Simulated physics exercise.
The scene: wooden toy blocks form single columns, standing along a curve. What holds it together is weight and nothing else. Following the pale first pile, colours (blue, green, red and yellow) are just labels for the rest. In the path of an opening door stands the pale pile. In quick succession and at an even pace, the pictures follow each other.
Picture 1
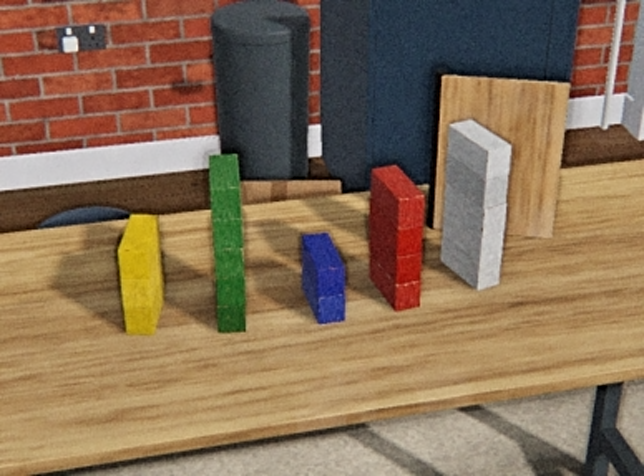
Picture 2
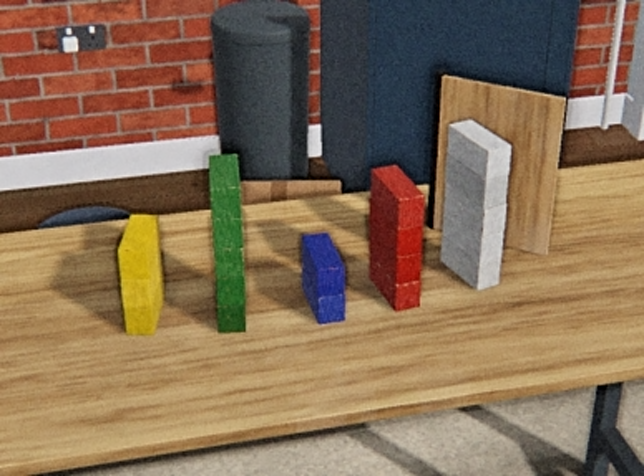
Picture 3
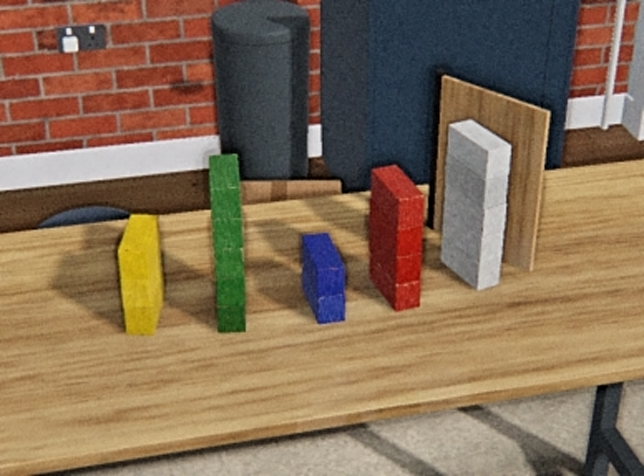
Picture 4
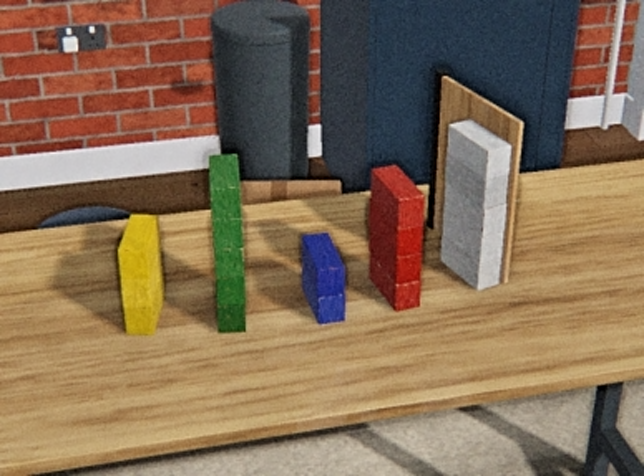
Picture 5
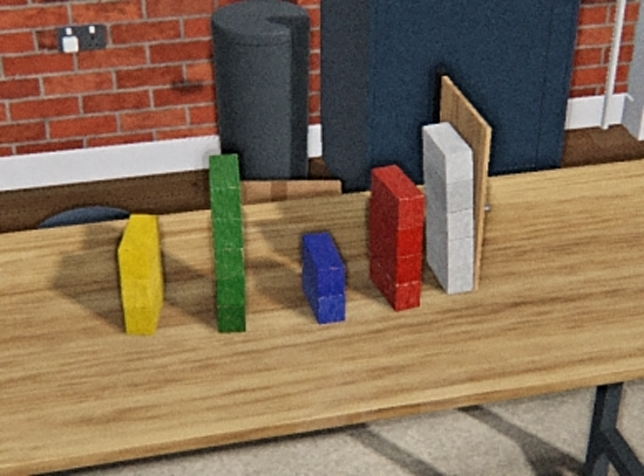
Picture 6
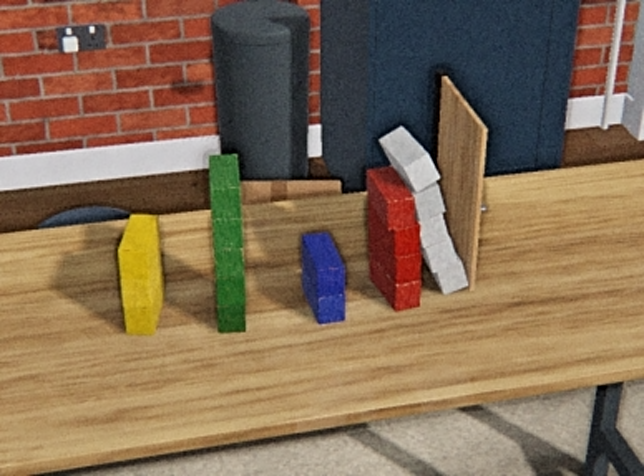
A wooden door swings in and pushes the white pile, which leans left against the red pile.
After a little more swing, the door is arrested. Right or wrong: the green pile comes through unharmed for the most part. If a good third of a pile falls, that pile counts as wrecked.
Right.
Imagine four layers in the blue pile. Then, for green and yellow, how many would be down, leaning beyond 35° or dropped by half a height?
Green: 4; yellow: 2.
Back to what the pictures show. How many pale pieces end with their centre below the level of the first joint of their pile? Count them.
Count: 2.
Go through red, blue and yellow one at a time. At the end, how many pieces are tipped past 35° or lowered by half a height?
For red it's 3, for blue it's 1 and for yellow it's 0.
Shortly afterwards, 1 of the pale pile down; none of the 5 green blocks down (0 of 14 in all colours); top green block unmoved; top red block tilted clearly.
Next, 4 of the pale pile down; none of the 5 green blocks down (3 of 14 in all colours); top green block unmoved; top red block on its side.
Some moments later, 4 of the pale pile down; none of the 5 green blocks down (4 of 14 in all colours); top green block a little from its place; top red block on its side.
In the end, 4 of the pale pile down; none of the 5 green blocks down (4 of 14 in all colours); top green block a little from its place; top red block on its side. From the last view, middles, top green block near (219, 186), top red block near (256, 308).
